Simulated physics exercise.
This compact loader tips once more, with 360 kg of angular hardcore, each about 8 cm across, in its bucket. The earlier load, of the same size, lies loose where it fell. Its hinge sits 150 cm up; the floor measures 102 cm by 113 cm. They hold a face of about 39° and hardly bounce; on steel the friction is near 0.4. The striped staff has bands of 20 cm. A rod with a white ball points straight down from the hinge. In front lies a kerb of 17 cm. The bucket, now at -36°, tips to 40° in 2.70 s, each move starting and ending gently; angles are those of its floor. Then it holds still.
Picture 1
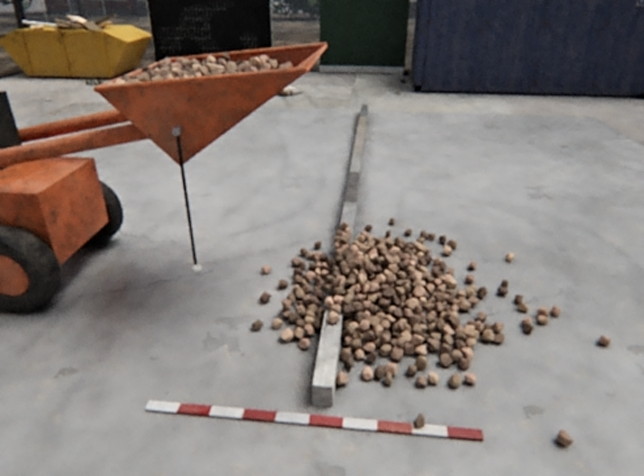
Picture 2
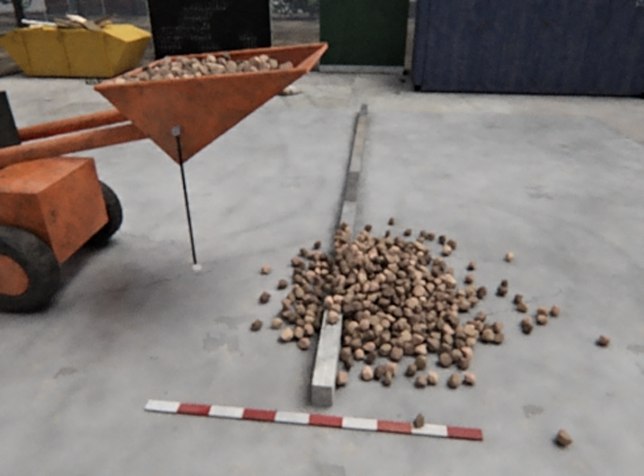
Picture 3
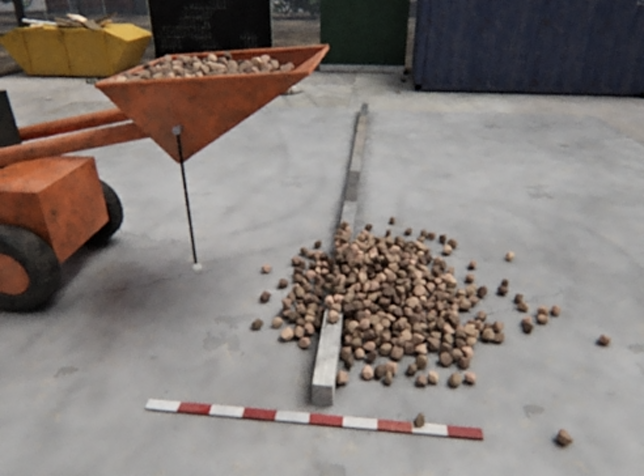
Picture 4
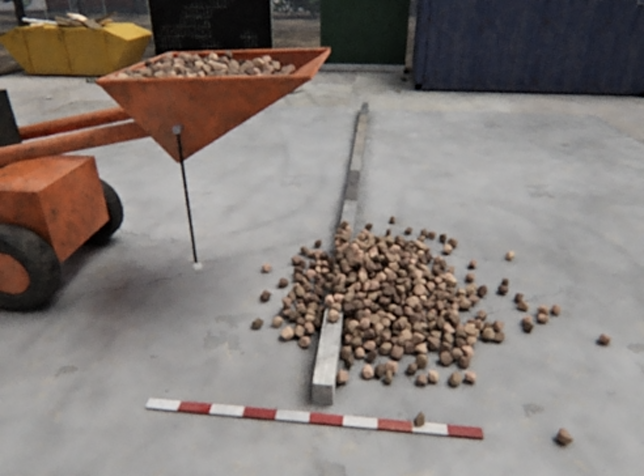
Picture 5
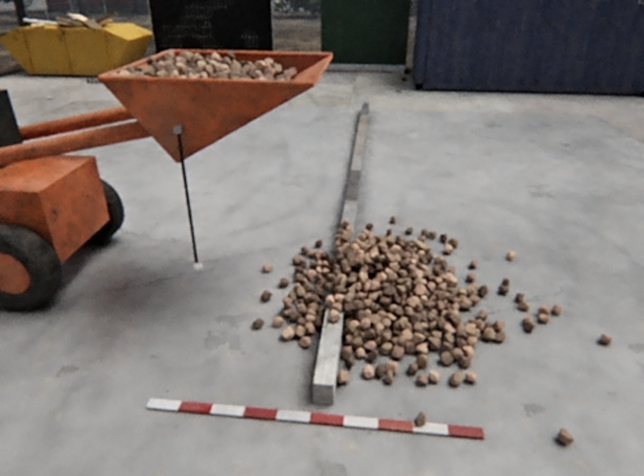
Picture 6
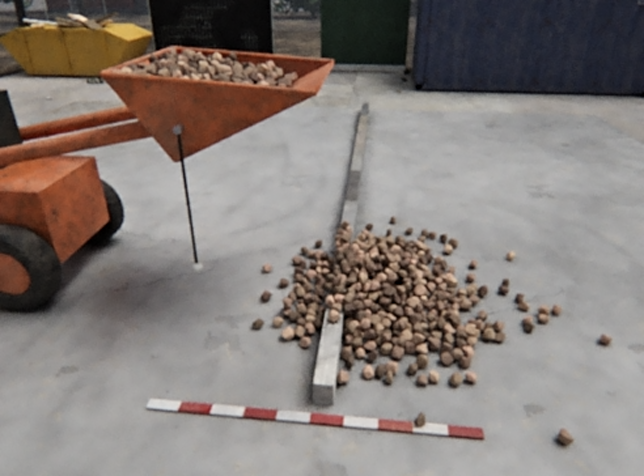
At the start, an orange loader on the left holds a bucket of stones raised, while a loose pile of similar stones lies across a grey kerb behind a red-and-white staff. The bucket stays still briefly, then its front edge tilts slightly downward, with its stones still inside and the pile unmoved.
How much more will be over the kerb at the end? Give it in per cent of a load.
Close to 44 parts in a hundred.
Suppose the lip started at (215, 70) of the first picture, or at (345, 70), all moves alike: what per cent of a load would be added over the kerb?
First some 0, then 90 per cent.
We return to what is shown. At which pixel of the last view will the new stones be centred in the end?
Near (336, 270).
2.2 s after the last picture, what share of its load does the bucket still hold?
About 20 per cent.
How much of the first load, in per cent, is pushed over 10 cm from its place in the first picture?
About 5 per cent.
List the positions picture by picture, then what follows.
The first picture shows lip at (307, 70), floor tilted -36°, highest stones at (229, 63). The earlier load is highest near (349, 262), 26 cm above ground level, 17 % on this side of the kerb, 83 % over the kerb.
The second picture shows lip at (307, 71), floor tilted -36°, highest stones at (229, 63).
In the third picture, the bucket is at -34°, its lip at (309, 73); the top of the load is at (224, 62).
The fourth picture shows lip at (311, 78), floor tilted -32°, highest stones at (204, 61).
The fifth picture shows lip at (314, 84), floor tilted -30°, highest stones at (184, 59).
The sixth picture shows lip at (316, 93), floor tilted -26°, highest stones at (175, 58).
Then, 1.4 s after the last picture the floor is at 28°; in per cent of one load, 100 in the bucket, 17 on this side of the kerb, 83 over the kerb; the foremost stones are at (540, 306).
Then, 2.2 s after the last picture the floor is at 40°; in per cent of one load, 21 in the bucket, 76 on this side of the kerb, 103 over the kerb; the foremost stones are at (540, 306).
Then, 2.6 s after the last picture the floor is at 40°; in per cent of one load, 0 in the bucket, 78 on this side of the kerb, 122 over the kerb; the foremost stones are at (540, 306).
Then, 5.2 s after the last picture the floor is at 40°; in per cent of one load, 0 in the bucket, 72 on this side of the kerb, 128 over the kerb; the foremost stones are at (540, 306). Net gain over the kerb, 44.
